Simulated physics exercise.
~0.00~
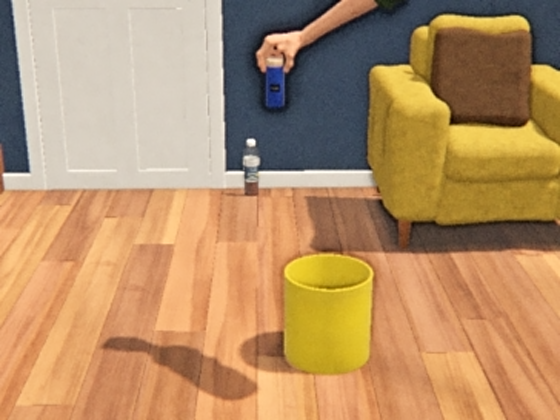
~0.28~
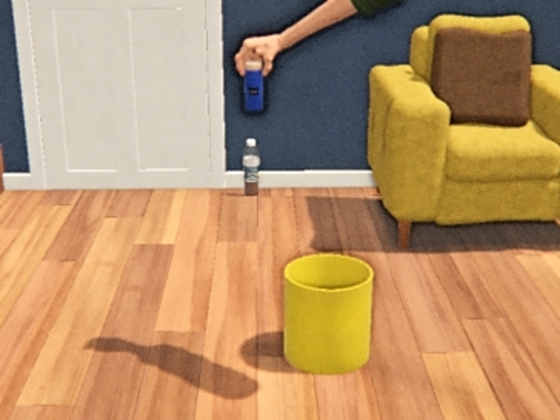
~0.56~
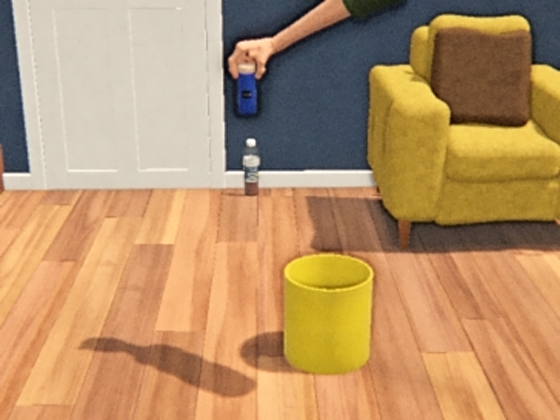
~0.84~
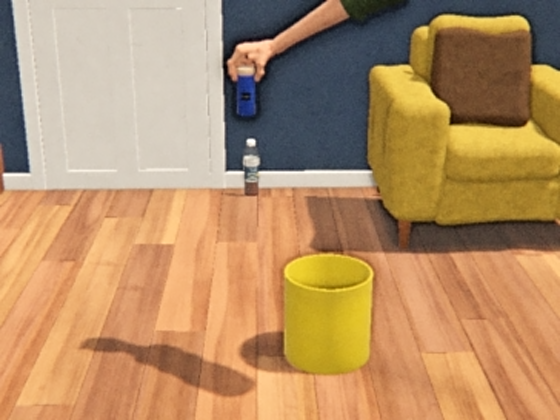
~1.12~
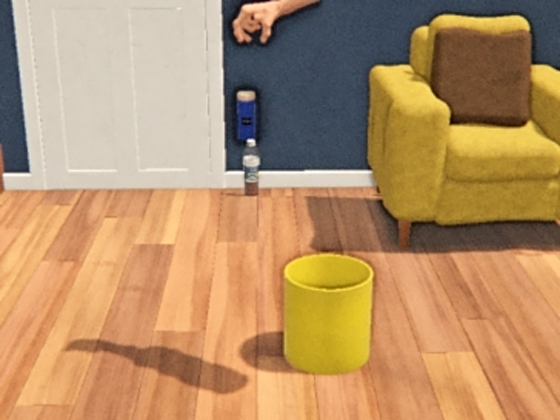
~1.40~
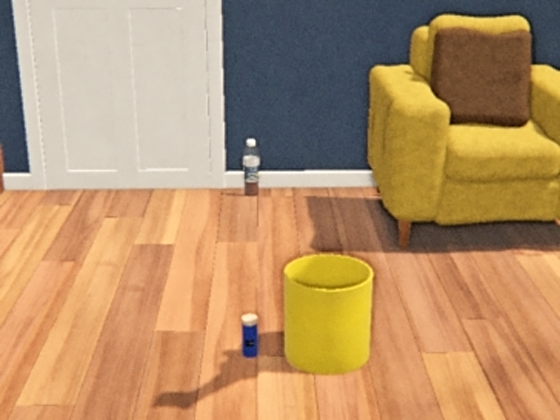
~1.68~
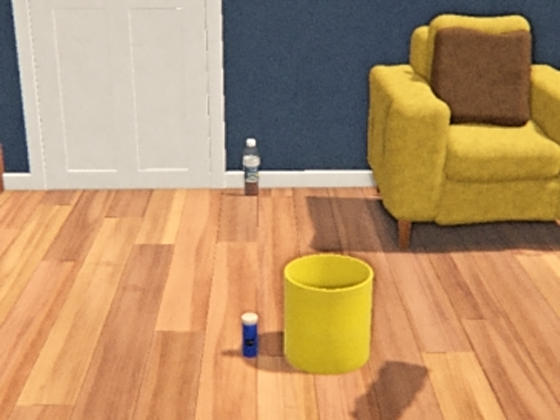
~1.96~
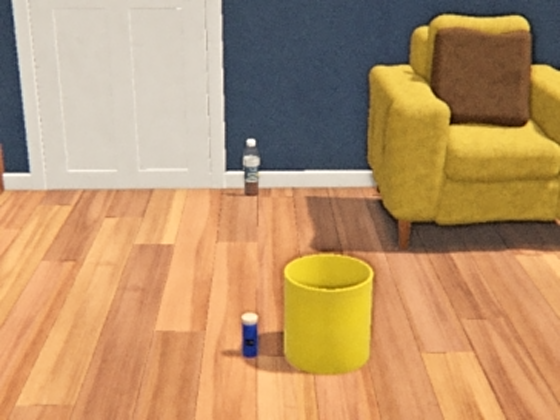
A hand moves a blue shaker left and drops it upright beside a yellow bin.
